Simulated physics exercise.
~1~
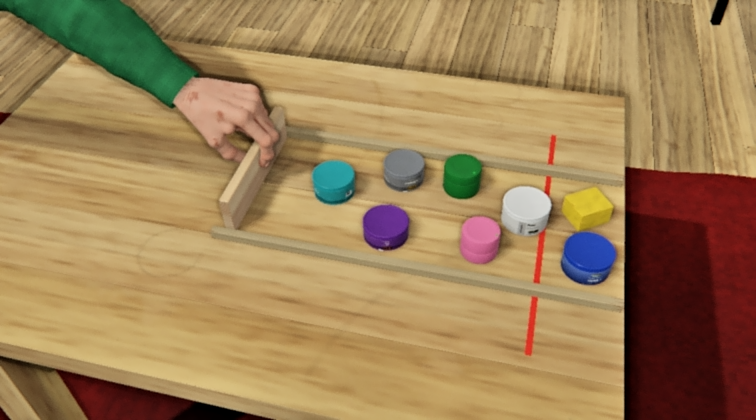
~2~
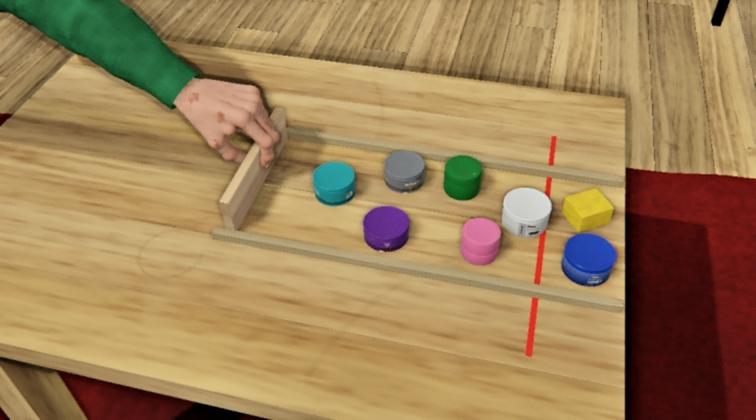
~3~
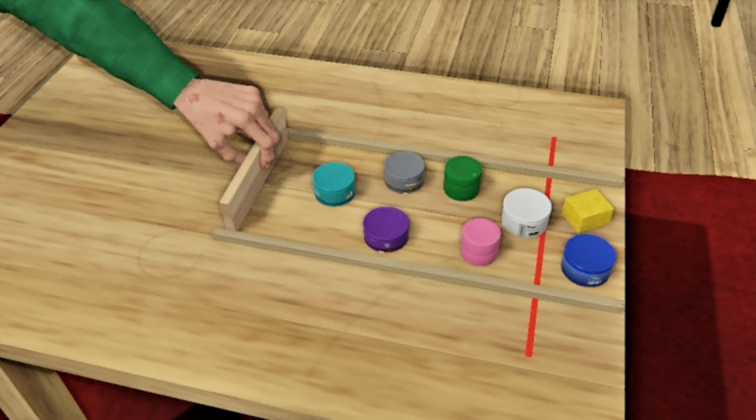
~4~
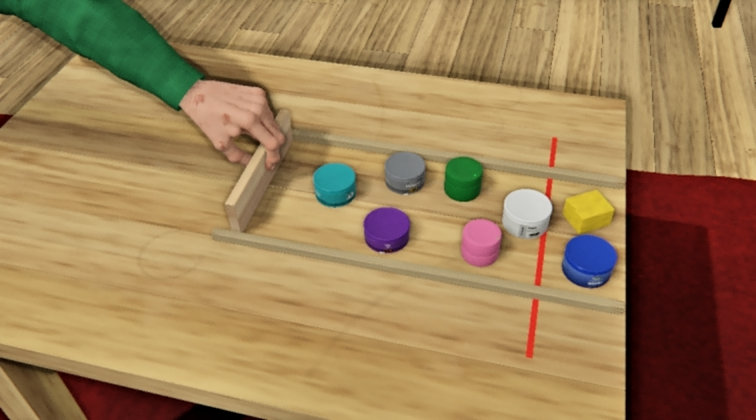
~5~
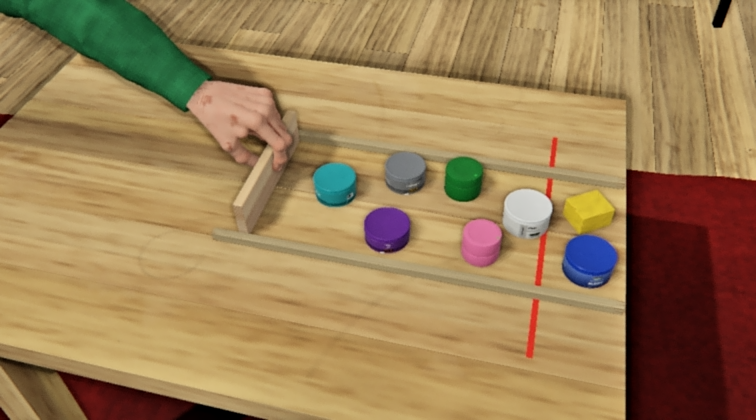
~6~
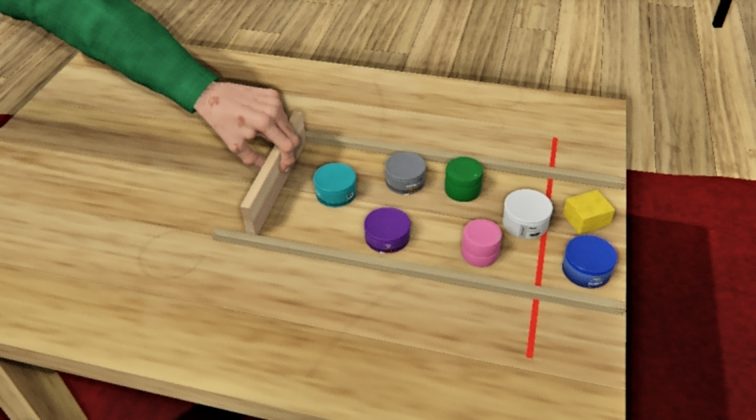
A hand slides a wooden board slightly right toward colorful tubs, which stay still.
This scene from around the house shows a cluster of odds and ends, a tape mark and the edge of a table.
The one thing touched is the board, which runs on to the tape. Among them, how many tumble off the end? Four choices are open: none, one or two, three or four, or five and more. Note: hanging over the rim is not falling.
Looks like just one, maybe two go over the edge.
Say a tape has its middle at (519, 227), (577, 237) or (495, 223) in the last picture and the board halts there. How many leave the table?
Taken one after another, the numbers are 0, 5 and 0.
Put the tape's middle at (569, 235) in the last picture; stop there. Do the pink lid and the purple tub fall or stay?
Well, the pink lid plunges, and the purple tub sits tight.
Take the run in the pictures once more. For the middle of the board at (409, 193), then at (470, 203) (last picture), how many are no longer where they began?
4 at one spot and 6 at the other.
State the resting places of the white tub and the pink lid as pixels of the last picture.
First object about (614, 242); second object about (611, 272).
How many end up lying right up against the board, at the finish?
It's 3.
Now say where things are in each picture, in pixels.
Blue tub (588, 259); yellow block (587, 209); white tub (525, 212); board (256, 166); tape (543, 228), in the first picture.
Yellow block (587, 210); board (257, 167), in the second picture.
White tub (526, 213); purple tub (386, 230), in the third picture.
Blue tub (589, 262); turquoise tub (335, 186), in the fourth picture.
Yellow block (588, 212); pink lid (481, 243), in the fifth picture.
Blue tub (589, 262); yellow block (588, 212); white tub (527, 214); board (276, 171); tape (544, 231), in the sixth picture.
Early on, none off yet; blue tub at rest near (589, 262); yellow block at rest near (588, 212); white tub at rest near (527, 214).
A while later, none off yet; blue tub at rest near (589, 262); yellow block at rest near (588, 212); white tub moving near (535, 219).
Finally, the number that fall off is one or two; lost, yellow block and blue tub.
